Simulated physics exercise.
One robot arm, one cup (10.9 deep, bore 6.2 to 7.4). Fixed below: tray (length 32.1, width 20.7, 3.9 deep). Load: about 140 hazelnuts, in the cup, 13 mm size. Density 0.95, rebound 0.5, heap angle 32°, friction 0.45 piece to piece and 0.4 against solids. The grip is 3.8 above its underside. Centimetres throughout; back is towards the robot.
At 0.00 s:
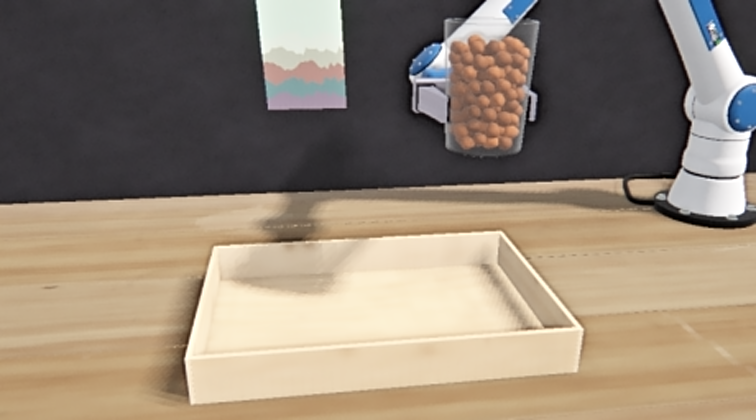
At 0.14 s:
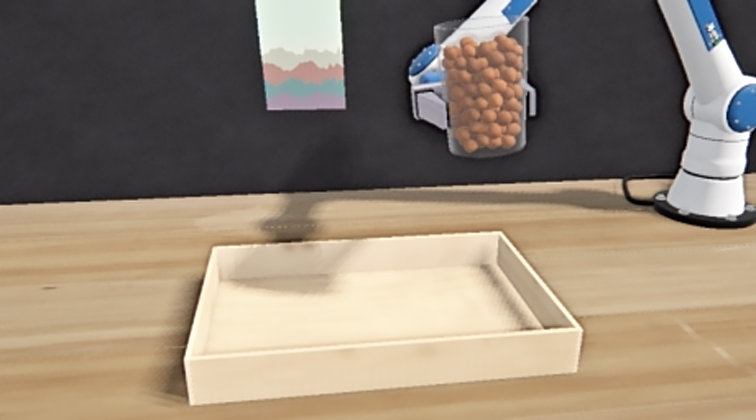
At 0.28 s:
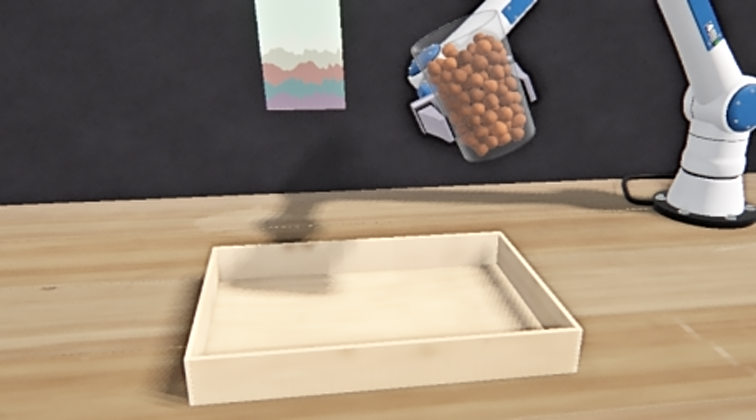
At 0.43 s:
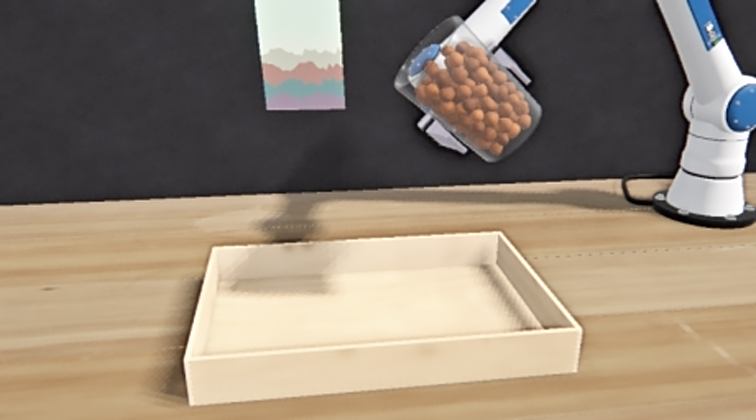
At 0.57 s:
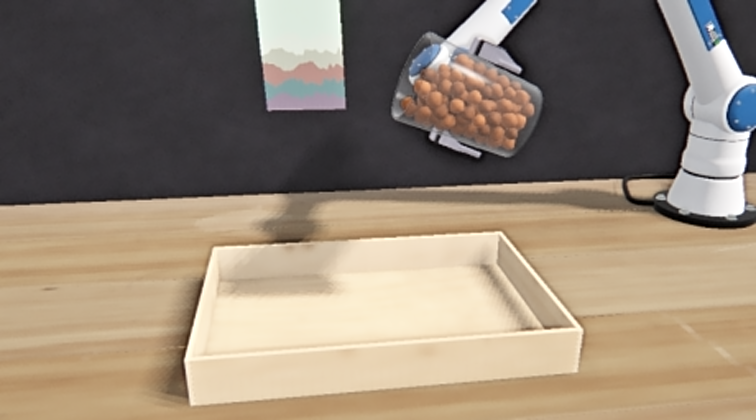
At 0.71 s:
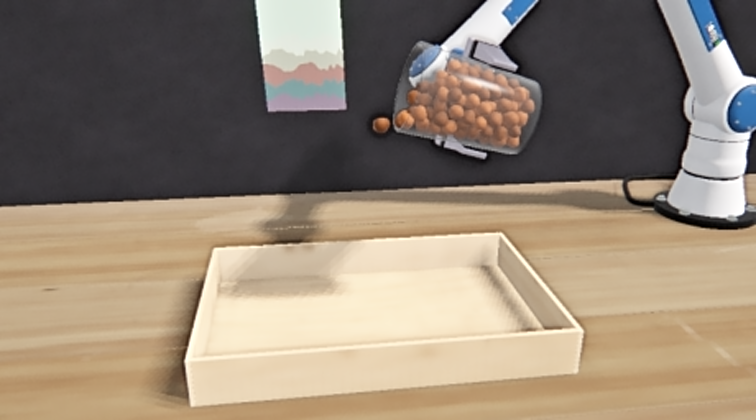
A white and blue robot arm works above a wooden table against a dark wall, seen from the front and slightly above by a still camera. It grips a clear cup full of brown hazelnuts at upper right, behind an empty pale wooden tray, with a pastel patterned sheet hanging left of the cup. The arm tilts the cup leftward until it lies nearly sideways, the nuts shift toward the rim, and one emerges past it.
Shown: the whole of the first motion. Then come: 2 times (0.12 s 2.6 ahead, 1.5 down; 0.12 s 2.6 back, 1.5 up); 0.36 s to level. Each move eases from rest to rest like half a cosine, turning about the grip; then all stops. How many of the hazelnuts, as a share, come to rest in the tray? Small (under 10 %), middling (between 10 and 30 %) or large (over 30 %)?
A middling share, between 10 and 30 %, ends in the tray.
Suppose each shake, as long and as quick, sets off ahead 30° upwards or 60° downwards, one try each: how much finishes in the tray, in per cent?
Some 35 and 5 per cent.
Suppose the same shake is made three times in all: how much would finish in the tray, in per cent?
In that case some 20 per cent.
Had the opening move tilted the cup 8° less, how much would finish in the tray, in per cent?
It would be near 5 per cent.
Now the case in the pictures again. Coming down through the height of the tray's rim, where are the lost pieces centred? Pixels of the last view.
Near (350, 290).
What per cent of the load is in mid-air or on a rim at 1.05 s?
About 4 per cent.
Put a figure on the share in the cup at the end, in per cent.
About 80 per cent.
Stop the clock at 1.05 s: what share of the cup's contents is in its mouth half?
About 45 per cent.
After 1.05 s, tilted 74° forward, highest piece 23 above the table; 132 in the cup, 4 in the tray, 6 in flight or on a rim.
After 1.38 s, tilted 33° forward, highest piece 26 above the table; 116 in the cup, 23 in the tray, 3 in flight or on a rim.
After 1.75 s, level, highest piece 27 above the table; 116 in the cup, 26 in the tray.
After 2.80 s, level, highest piece 27 above the table; 116 in the cup, 26 in the tray.
In the end, 116 in the cup, 26 in the tray. That is 18 % in the tray.
